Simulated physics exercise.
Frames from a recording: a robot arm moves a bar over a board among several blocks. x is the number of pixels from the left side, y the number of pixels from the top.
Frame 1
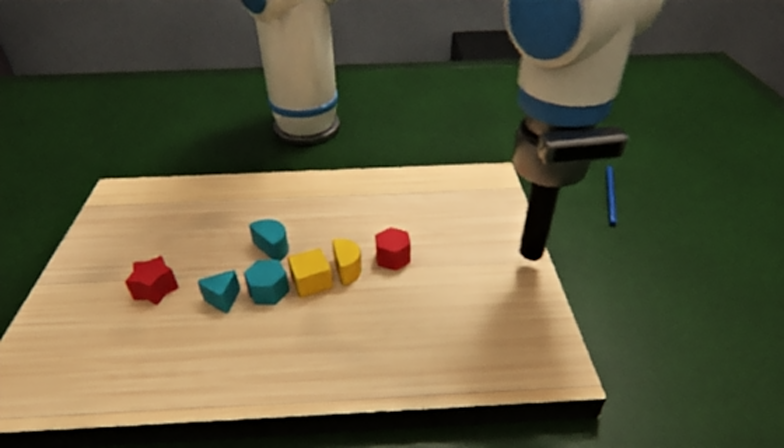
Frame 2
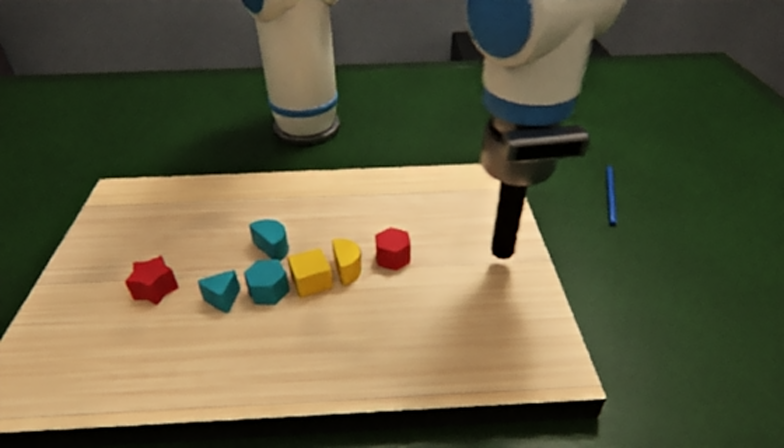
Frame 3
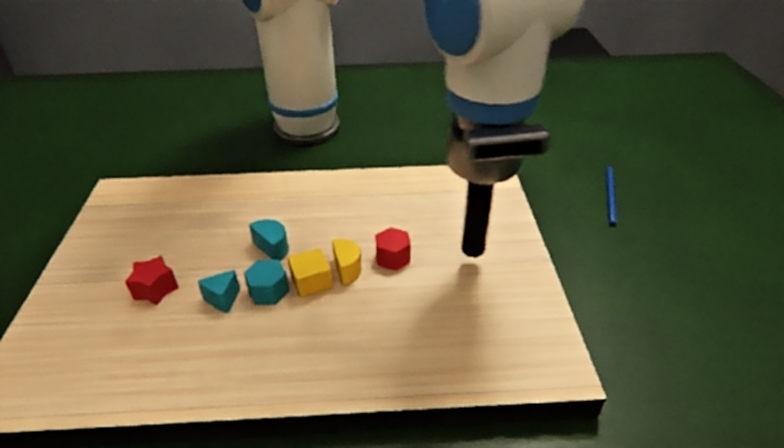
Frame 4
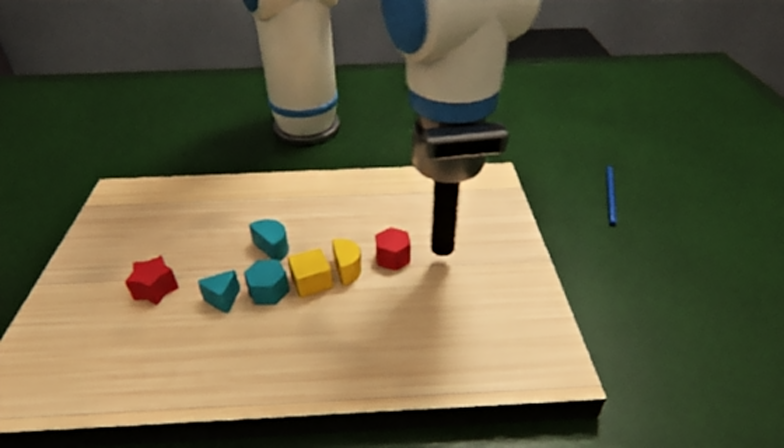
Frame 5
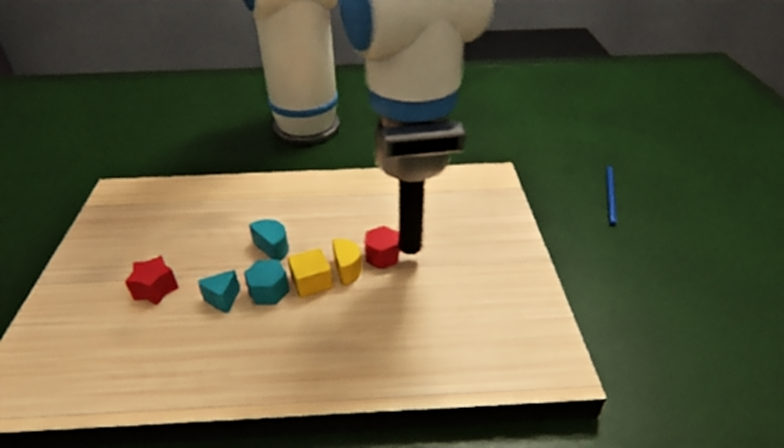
On a wooden board atop a green table, a robot arm moves a dark bar leftward from the right edge toward a group of turquoise, yellow and red blocks, then nudges the red hexagonal block slightly left.
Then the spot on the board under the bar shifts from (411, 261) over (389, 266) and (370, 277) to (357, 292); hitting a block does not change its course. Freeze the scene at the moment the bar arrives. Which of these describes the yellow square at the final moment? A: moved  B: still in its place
B.
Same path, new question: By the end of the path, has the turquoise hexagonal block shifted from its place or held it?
From what I can tell, it will keep its place.
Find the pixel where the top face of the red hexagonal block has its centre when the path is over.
By then it is at (362, 235).
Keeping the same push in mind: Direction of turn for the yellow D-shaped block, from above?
Against the clock.
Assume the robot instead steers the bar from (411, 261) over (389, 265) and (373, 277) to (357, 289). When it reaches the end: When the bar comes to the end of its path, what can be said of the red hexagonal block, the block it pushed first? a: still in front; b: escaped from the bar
I'll go with b - escaped from the bar.
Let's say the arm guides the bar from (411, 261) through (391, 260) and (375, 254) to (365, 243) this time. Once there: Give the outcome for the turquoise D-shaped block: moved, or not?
The turquoise D-shaped block will stay where it is.
On the path given first. Halfway along, bar at (378, 258); yellow D-shaped block at (338, 251), turned 25° anticlockwise; red hexagonal block at (363, 235), turned 40° clockwise.
At the end, bar at (356, 279); turquoise hexagonal block not moved; yellow square not moved; yellow D-shaped block at (338, 251), turned 25° anticlockwise; red hexagonal block at (362, 235), turned 40° clockwise.
